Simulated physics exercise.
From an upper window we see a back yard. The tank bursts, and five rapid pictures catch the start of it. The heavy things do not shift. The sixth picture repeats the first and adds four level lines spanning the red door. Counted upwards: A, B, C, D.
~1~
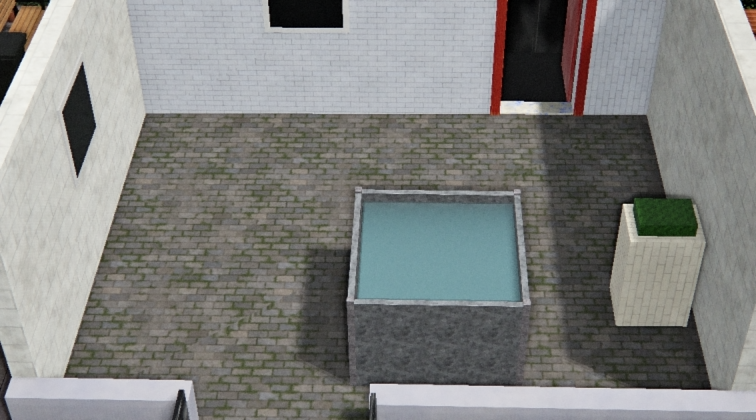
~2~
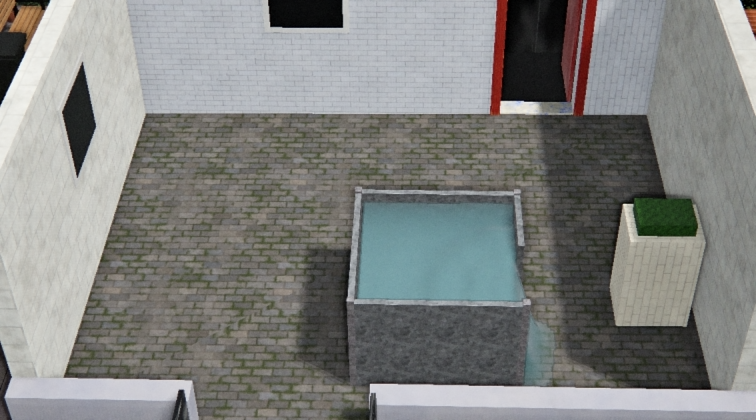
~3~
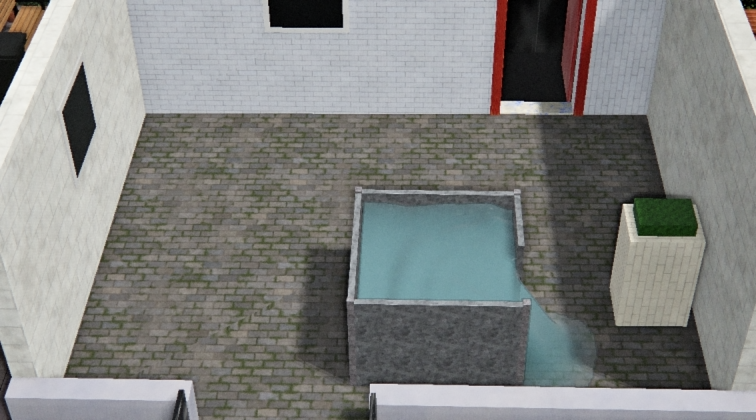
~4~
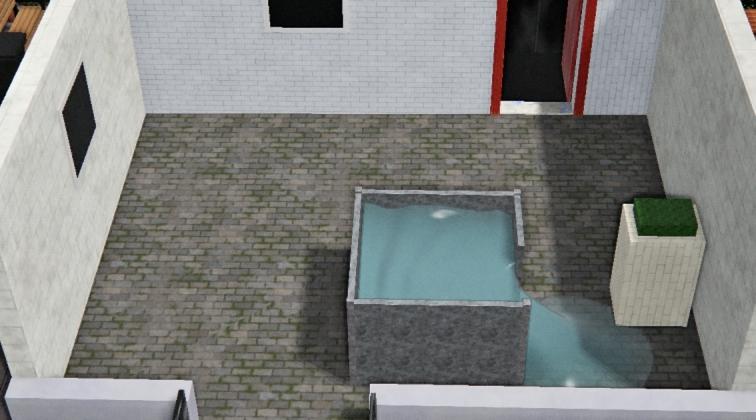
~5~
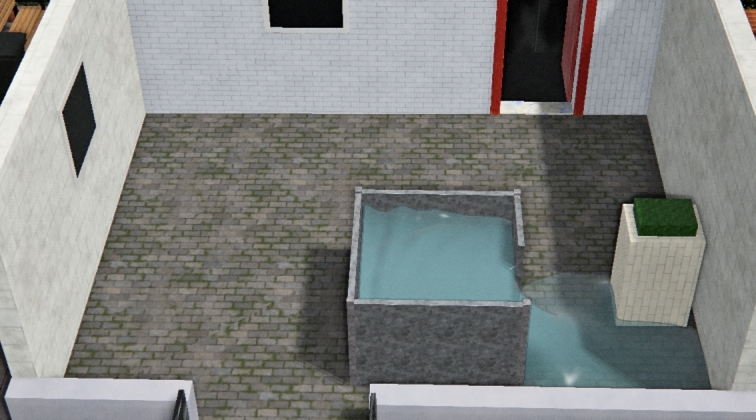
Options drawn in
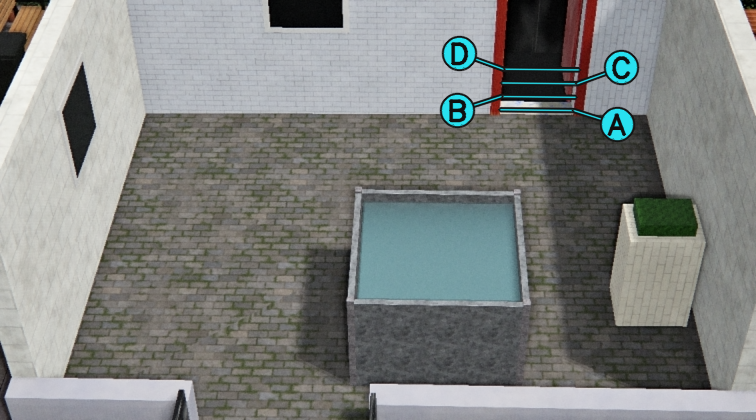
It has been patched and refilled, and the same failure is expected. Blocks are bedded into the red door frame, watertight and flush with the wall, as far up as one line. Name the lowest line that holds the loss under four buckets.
Go for B.
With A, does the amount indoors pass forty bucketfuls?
No, less.
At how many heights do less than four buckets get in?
Three of the four.
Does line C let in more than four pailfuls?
No, that is safe.
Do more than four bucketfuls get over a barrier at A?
Yes, it does.
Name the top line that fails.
That would be A.
On the marked copy, A at (537, 110); B at (538, 96); C at (539, 83); D at (541, 69); from the bottom up A, B, C, D.
With A, about 14 bucketfuls get in.
With B, nothing gets over.
With C, nothing gets over.
With D, nothing gets over.
